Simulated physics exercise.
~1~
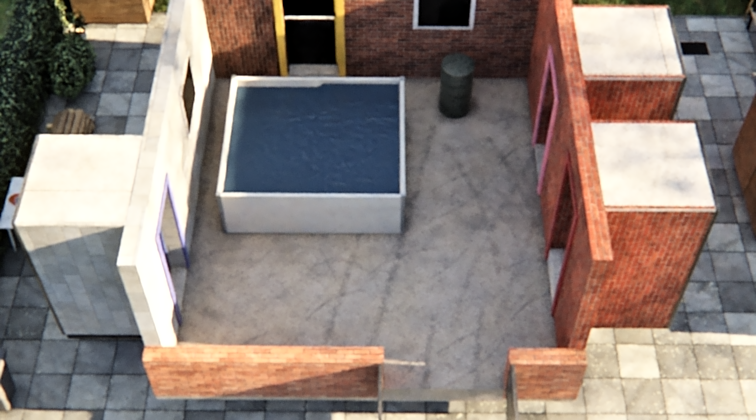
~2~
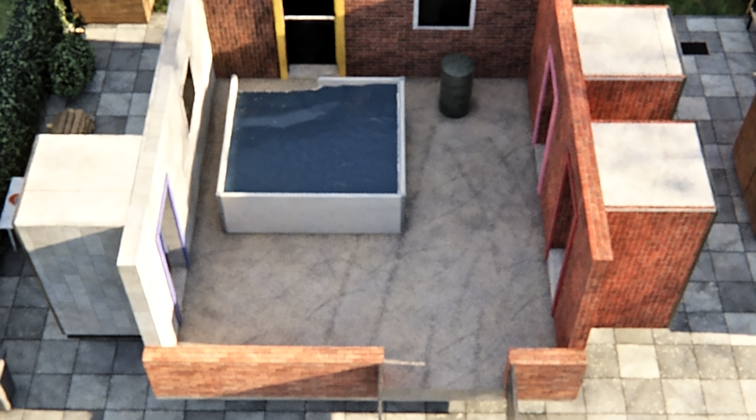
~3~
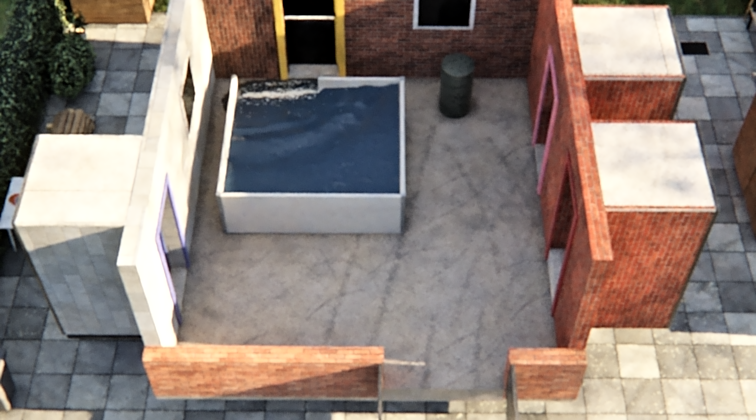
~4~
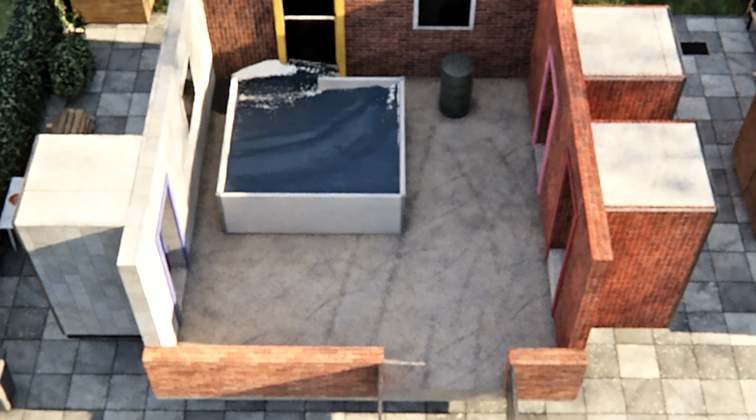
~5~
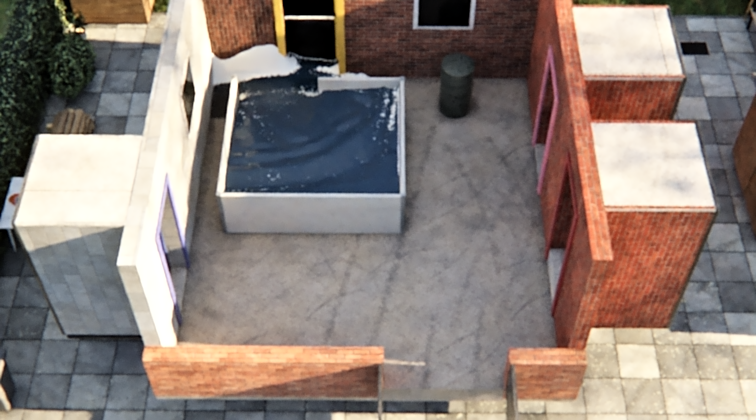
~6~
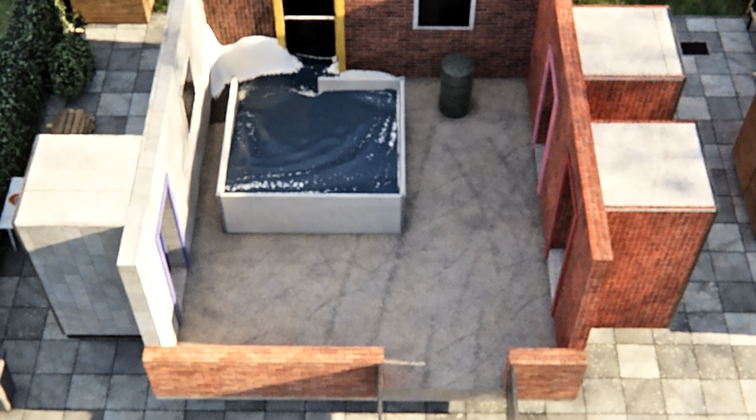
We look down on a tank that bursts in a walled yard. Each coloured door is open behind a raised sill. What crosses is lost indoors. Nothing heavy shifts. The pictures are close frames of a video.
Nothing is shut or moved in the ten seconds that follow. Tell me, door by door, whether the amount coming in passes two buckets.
At the blue door it passes two buckets; at the pink door it stays within two buckets; at the yellow door it passes two buckets; at the red door it stays within two buckets.
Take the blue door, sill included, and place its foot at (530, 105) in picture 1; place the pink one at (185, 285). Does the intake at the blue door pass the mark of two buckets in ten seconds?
In that case blue gets flooded.
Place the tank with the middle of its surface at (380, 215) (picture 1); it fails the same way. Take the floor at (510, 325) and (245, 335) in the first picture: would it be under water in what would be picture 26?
Spared, spared.
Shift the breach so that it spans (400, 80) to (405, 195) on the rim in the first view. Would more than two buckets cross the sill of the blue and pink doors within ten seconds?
As for the doors, blue gets past it and pink gets past it.
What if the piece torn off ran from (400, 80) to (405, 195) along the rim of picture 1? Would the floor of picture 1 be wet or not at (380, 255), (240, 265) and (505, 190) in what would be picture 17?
Taken in turn they're unwetted, unwetted and swamped.
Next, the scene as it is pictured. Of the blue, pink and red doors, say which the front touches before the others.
The blue-painted one, before the others.
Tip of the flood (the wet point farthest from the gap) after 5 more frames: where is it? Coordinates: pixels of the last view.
Best guess: Near (502, 83).
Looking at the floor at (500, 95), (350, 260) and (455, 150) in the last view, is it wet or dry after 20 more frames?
In that order the points end up soaked, high and dry and soaked.
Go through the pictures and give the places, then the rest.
In the first picture, the tank at (315, 137) is whole and still.
In the second picture, water pours out on the tank's far side and has run to a hidden place.
In the third picture, the front is at a hidden place, out from the gap on the tank's far side.
In the fourth picture, water pours out on the tank's far side and has run to (223, 79).
In the fifth picture, water pours out on the tank's far side and has run to a hidden place.
In the sixth picture, water pours out on the tank's far side and has run to a hidden place.
A moment on, water covers 20 % of the floor; the blue door not reached, the pink door not reached, the yellow door far over two buckets in, the red door not reached.
Next, water covers 30 % of the floor; the blue door wet at the sill, nothing in, the pink door not reached, the yellow door far over two buckets in, the red door not reached.
Then, water covers 65 % of the floor; the blue door under two buckets in, the pink door wet at the sill, nothing in, the yellow door far over two buckets in, the red door not reached.
Later, water covers 95 % of the floor; the blue door over two buckets in, the pink door wet at the sill, nothing in, the yellow door far over two buckets in, the red door wet at the sill, nothing in.
In the end, water covers 100 % of the floor; the blue door over two buckets in, the pink door wet at the sill, nothing in, the yellow door far over two buckets in, the red door wet at the sill, nothing in.
